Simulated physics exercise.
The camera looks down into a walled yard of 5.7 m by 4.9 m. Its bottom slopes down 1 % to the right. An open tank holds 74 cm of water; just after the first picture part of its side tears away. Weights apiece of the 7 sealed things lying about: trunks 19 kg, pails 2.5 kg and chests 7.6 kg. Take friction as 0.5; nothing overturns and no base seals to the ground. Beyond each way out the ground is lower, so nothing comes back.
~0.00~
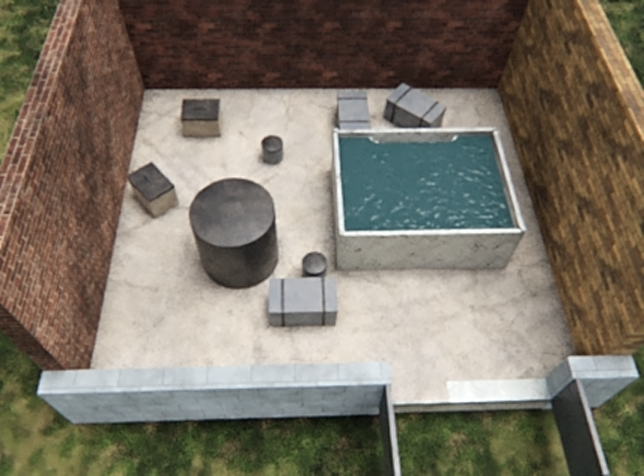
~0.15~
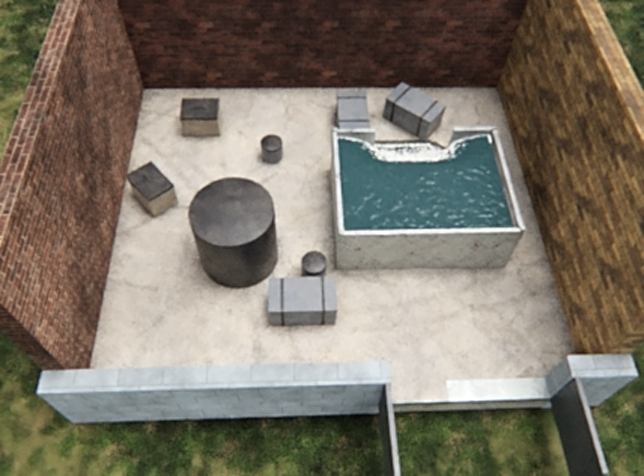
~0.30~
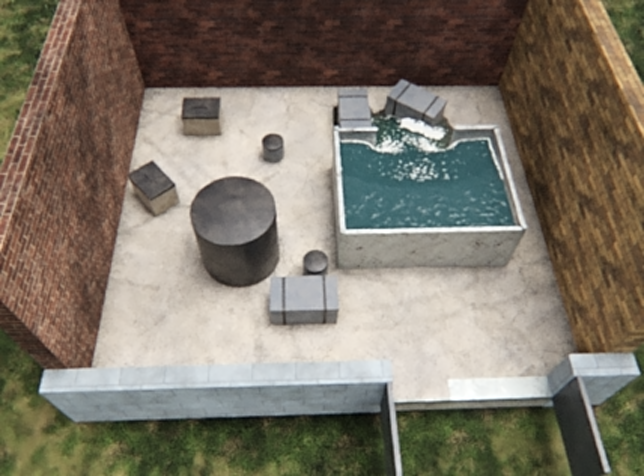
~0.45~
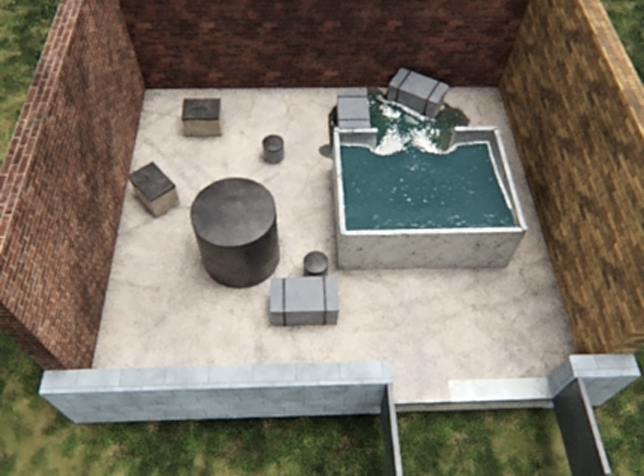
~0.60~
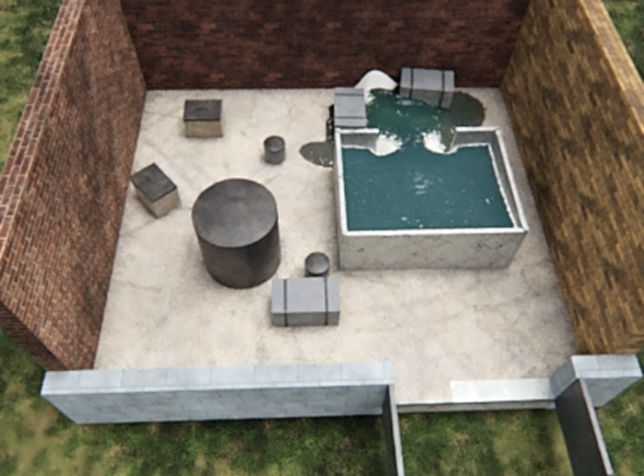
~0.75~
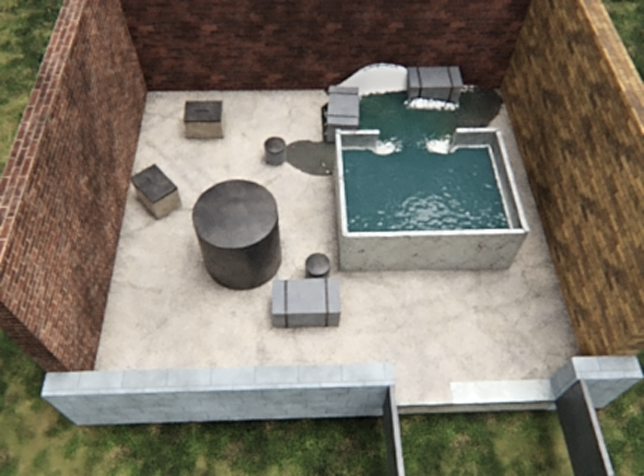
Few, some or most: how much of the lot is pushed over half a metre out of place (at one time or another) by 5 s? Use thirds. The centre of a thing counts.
That comes to at least two thirds.
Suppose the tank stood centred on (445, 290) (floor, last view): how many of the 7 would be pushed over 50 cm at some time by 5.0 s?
In that case 5 of them.
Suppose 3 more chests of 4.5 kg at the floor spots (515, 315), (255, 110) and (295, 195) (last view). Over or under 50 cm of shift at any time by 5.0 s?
In turn: Past it, past it, short of it.
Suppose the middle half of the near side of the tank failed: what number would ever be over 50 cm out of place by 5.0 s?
In that case 1 of them.
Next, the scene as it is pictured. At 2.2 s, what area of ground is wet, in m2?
About 13 m2.
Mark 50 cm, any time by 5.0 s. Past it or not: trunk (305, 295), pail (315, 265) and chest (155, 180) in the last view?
In that order: Under, under, past it.
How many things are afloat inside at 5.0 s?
4 of them.
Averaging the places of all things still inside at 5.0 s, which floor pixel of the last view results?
At about (270, 263).
After 1.1 s 2 of 7 are over 50 cm from their spots; 1 afloat.
After 2.2 s 2 of 7 are over 50 cm from their spots; 1 afloat.
After 3.5 s 5 of 7 are over 50 cm from their spots; 3 afloat.
After 5.0 s 5 of 7 are over 50 cm from their spots, and 5 have been at some point; 4 afloat.
